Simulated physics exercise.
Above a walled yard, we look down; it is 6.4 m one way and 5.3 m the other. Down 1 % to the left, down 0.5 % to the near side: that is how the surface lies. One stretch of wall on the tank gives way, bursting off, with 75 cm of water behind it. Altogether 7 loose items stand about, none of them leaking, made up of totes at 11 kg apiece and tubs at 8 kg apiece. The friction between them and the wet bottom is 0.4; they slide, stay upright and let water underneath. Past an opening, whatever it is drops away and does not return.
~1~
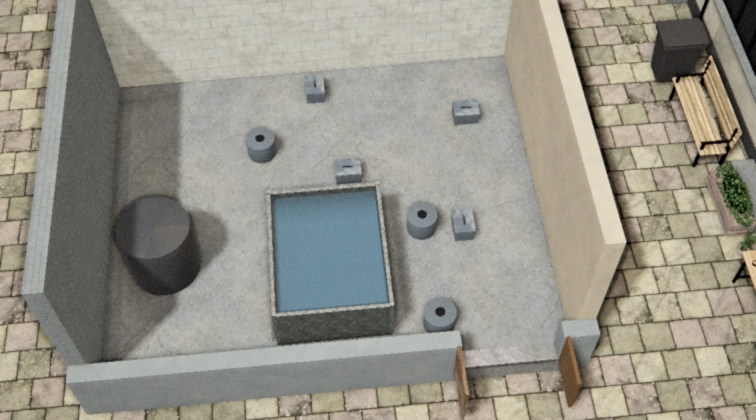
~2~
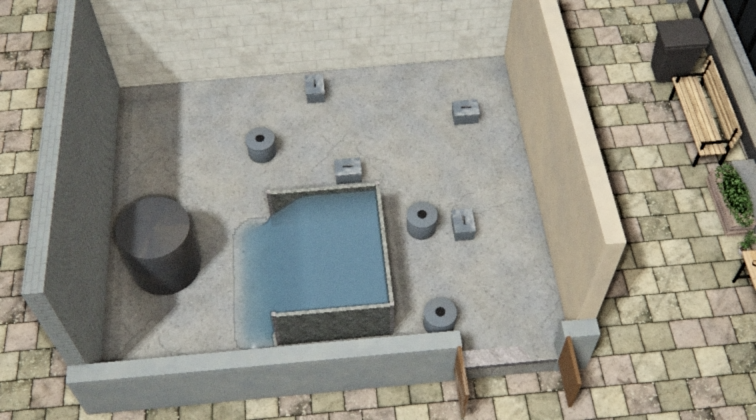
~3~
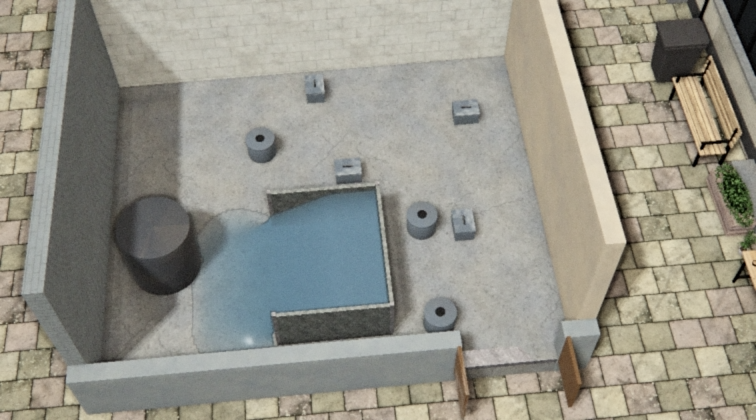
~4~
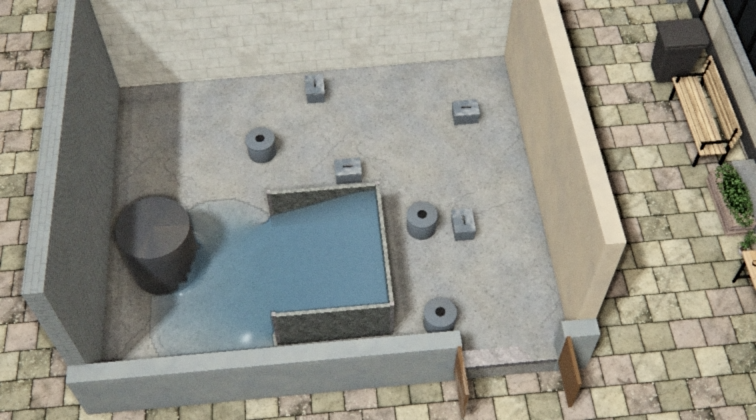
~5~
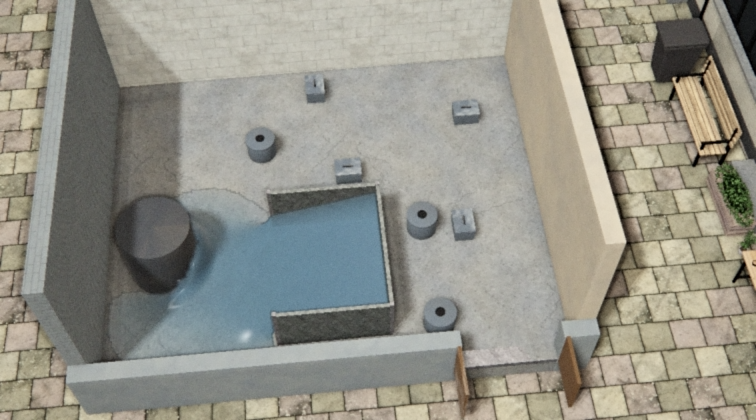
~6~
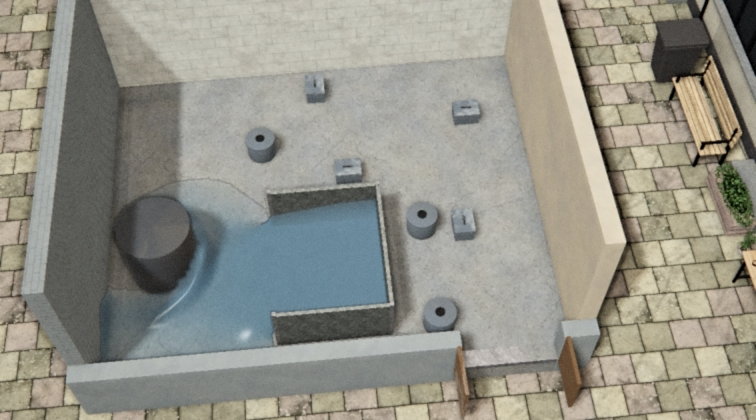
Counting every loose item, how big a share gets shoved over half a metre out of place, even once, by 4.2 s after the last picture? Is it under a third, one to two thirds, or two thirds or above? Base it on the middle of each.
It is under a third.
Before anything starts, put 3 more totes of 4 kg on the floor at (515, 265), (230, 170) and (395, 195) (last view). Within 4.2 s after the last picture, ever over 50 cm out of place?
Within it, beyond it, within it.
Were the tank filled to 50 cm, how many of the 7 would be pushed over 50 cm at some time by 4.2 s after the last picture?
In that case the number is 0.
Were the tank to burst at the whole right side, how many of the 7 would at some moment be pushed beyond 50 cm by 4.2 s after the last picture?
Result: 5 of them.
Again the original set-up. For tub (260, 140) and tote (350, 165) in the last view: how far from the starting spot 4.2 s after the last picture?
30 cm, then 10 cm.
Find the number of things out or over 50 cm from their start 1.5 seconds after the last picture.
I count 0 of them.
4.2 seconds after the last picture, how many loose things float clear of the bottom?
1.
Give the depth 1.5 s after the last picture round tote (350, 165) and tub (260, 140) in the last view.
Some 0 cm at the first, some 1 cm at the second.
Then, 0.4 s after the last picture 0 of 7 are over 50 cm from their spots; 0 afloat.
Then, 1.5 s after the last picture 0 of 7 are over 50 cm from their spots; 0 afloat.
Then, 2.8 s after the last picture 0 of 7 are over 50 cm from their spots; 0 afloat.
Then, 4.2 s after the last picture 2 of 7 are over 50 cm from their spots, and 2 have been at some point; 1 afloat.
